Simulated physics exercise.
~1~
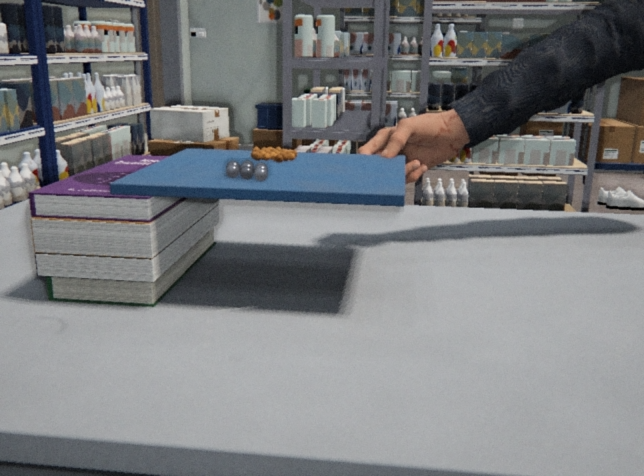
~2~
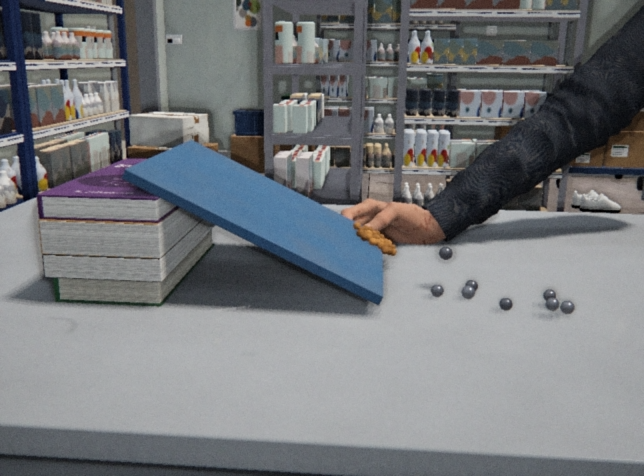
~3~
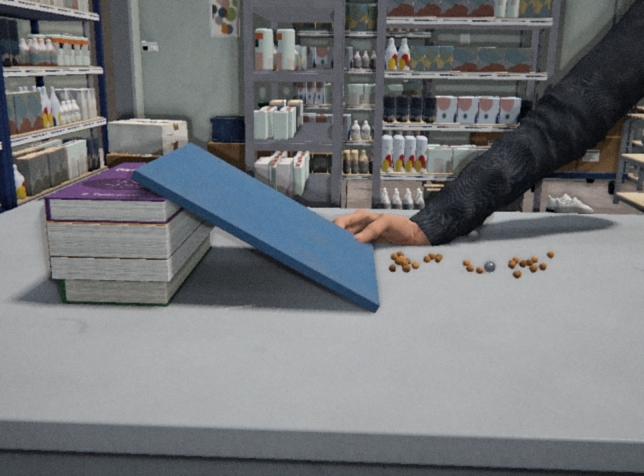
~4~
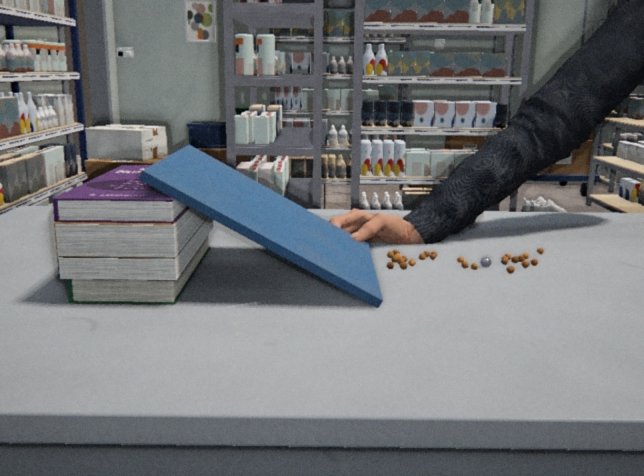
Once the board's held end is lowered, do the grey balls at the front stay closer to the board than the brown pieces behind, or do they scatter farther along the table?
The grey balls at the front scatter farther. They roll off ahead of the brown pieces, and by the end all but one are out of view while the brown pieces lie spread nearer the board.
